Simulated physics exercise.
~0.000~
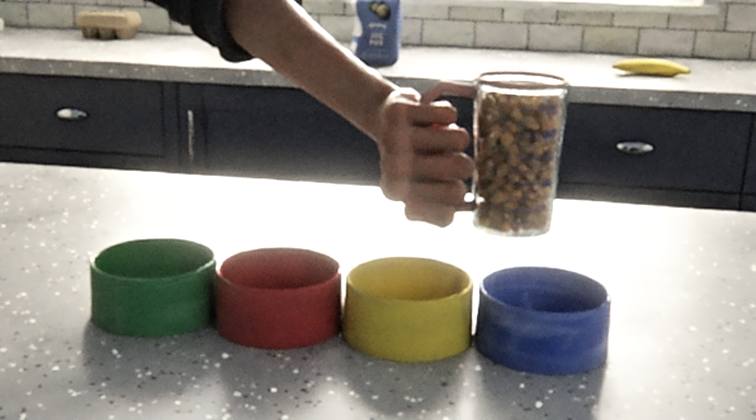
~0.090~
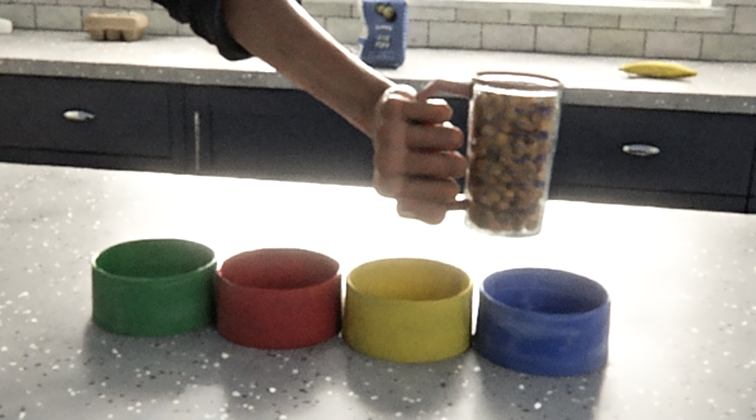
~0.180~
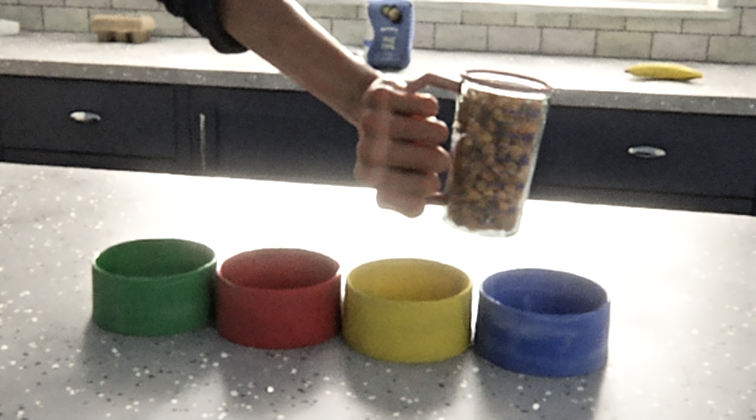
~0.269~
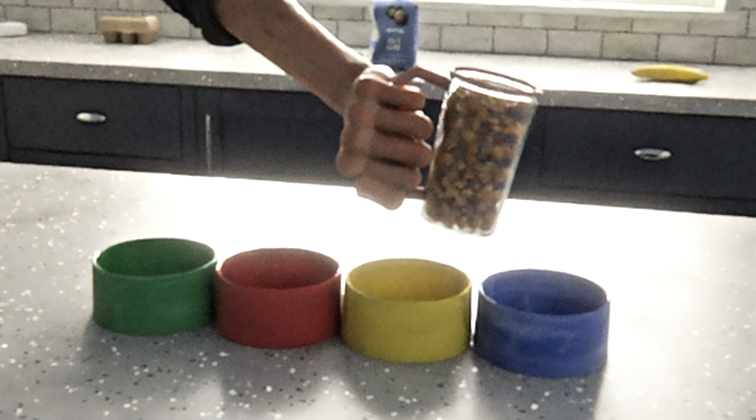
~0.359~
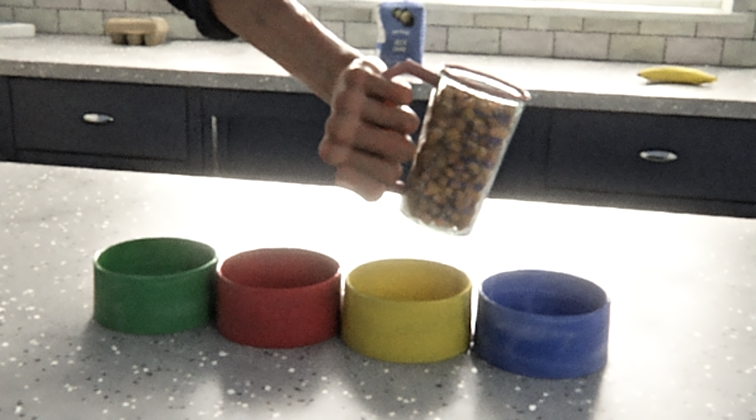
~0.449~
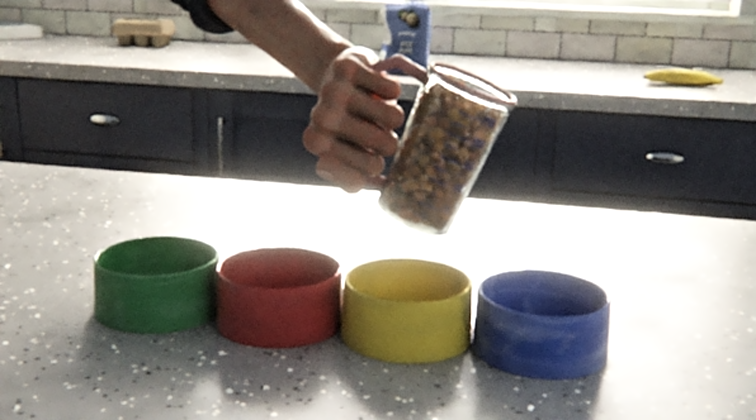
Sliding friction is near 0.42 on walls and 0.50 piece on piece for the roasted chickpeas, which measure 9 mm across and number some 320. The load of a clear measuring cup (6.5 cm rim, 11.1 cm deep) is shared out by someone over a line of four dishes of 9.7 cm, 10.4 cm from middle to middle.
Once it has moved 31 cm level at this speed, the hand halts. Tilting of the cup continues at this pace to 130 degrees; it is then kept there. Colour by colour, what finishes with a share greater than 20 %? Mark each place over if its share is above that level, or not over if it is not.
Red: Over, blue: Not over, green: Over, yellow: Not over, counter: Not over.
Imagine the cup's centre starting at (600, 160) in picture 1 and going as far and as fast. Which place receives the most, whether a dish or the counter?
Red.
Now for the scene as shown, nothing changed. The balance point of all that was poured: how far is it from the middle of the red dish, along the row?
It ends up around 6 cm from that dish's centre, over to the left.
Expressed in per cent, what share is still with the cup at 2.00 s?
Around 85 percent.
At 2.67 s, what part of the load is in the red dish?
I'd put it at about 25 % by that time.
After 1.38 s, tilt 72 degrees; cup holds 100 %.
Then, at 2.00 s, tilt 105 degrees; cup holds 85 %, red 10 %.
After 2.67 s, tilt 130 degrees; cup holds 0 %, red 25 %, green 65 %.
By 3.2 s all is still; red 25 %, blue 0 %, green 65 %, yellow 5 %, counter 5 %.
